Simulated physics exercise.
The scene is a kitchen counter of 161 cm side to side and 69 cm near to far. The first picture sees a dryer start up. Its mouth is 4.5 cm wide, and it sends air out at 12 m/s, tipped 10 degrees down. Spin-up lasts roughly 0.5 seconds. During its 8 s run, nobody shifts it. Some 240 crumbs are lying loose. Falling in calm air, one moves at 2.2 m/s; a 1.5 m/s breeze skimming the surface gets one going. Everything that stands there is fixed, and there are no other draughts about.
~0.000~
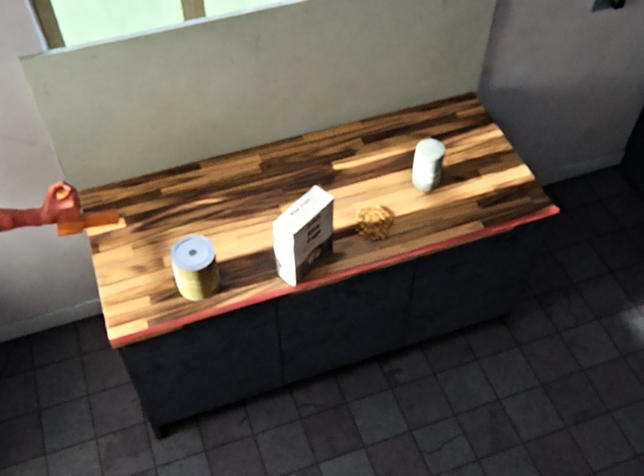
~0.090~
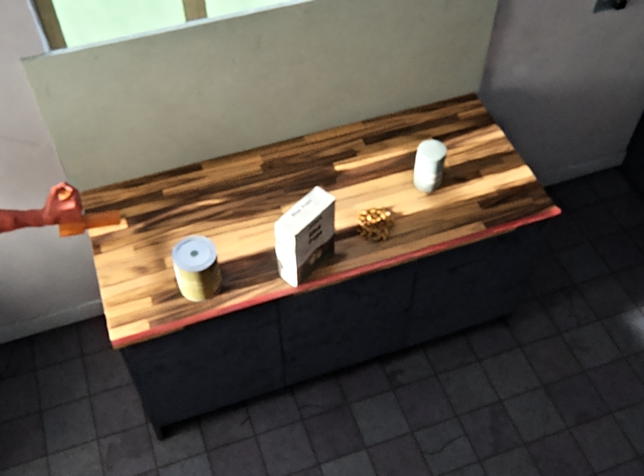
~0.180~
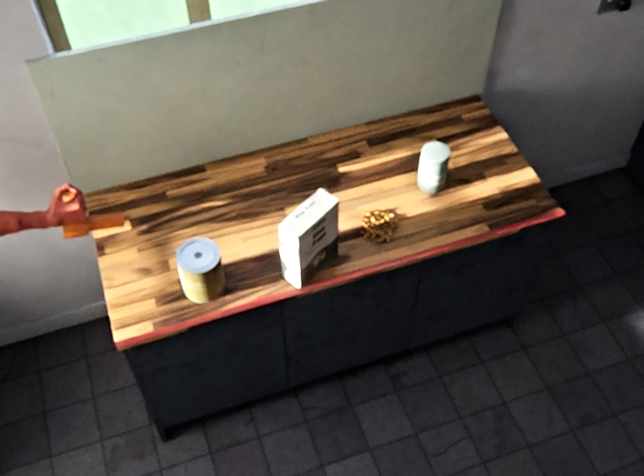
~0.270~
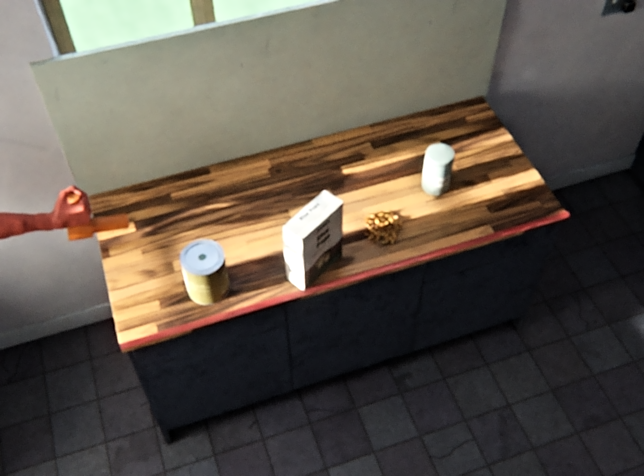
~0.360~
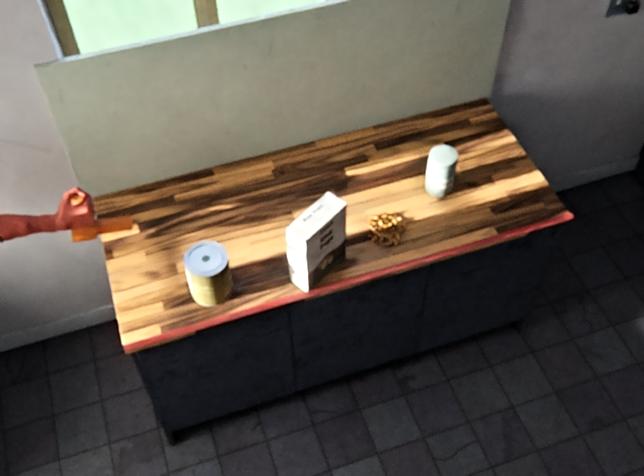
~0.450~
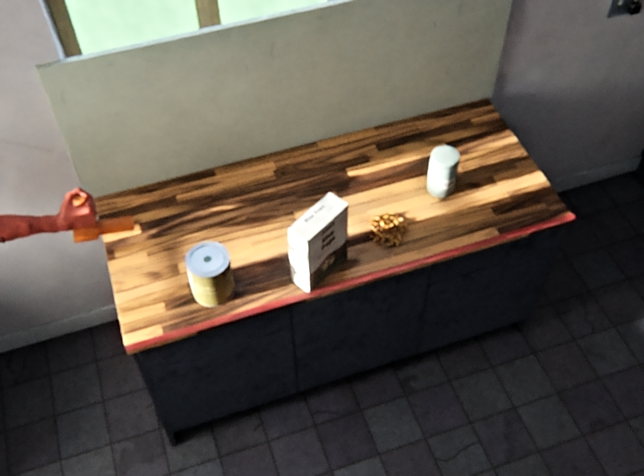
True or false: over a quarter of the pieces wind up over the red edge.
True.
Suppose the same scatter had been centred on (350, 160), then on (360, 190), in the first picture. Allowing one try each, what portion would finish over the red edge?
First try 0 %, second try 20 %.
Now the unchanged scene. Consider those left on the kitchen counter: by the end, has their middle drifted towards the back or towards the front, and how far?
It has shifted to the near edge, by around 10 cm.
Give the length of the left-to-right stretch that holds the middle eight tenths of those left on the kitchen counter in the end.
Roughly 40 cm.
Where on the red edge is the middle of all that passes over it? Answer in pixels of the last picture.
The halfway point of the crossings is around (505, 240) in the last picture.
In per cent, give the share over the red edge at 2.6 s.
40 per cent or so.
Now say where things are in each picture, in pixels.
In the first frame, the middle of the crumbs is near (372, 223), none has stirred yet and the mouth of the dryer is at (118, 216).
In the second frame, the middle of the crumbs is near (374, 223), none has stirred yet and the red edge is centred on (352, 276).
In the third frame, the middle of the crumbs is near (378, 225), none has stirred yet, the top of a jar is at (436, 151) and the top of a carton is at (309, 212).
In the fourth frame, the middle of the crumbs is near (382, 227) and none has stirred yet.
In the fifth frame, the middle of the crumbs is near (385, 229) and none has stirred yet.
In the sixth frame, the middle of the crumbs is near (387, 229) and none has stirred yet.
After 1.6 s, 11 % are over the red edge; the middle of those still in play is near (482, 238); 14 % have settled or left.
After 2.6 s, 40 % are over the red edge; the middle of those still in play is near (449, 244); 65 % have settled or left.
After 4.4 s, 48 % are over the red edge; the middle of those still in play is near (454, 247); 77 % have settled or left.
After 8.0 s, at the end, 55 % are over the red edge; the middle of those still in play is near (446, 244).
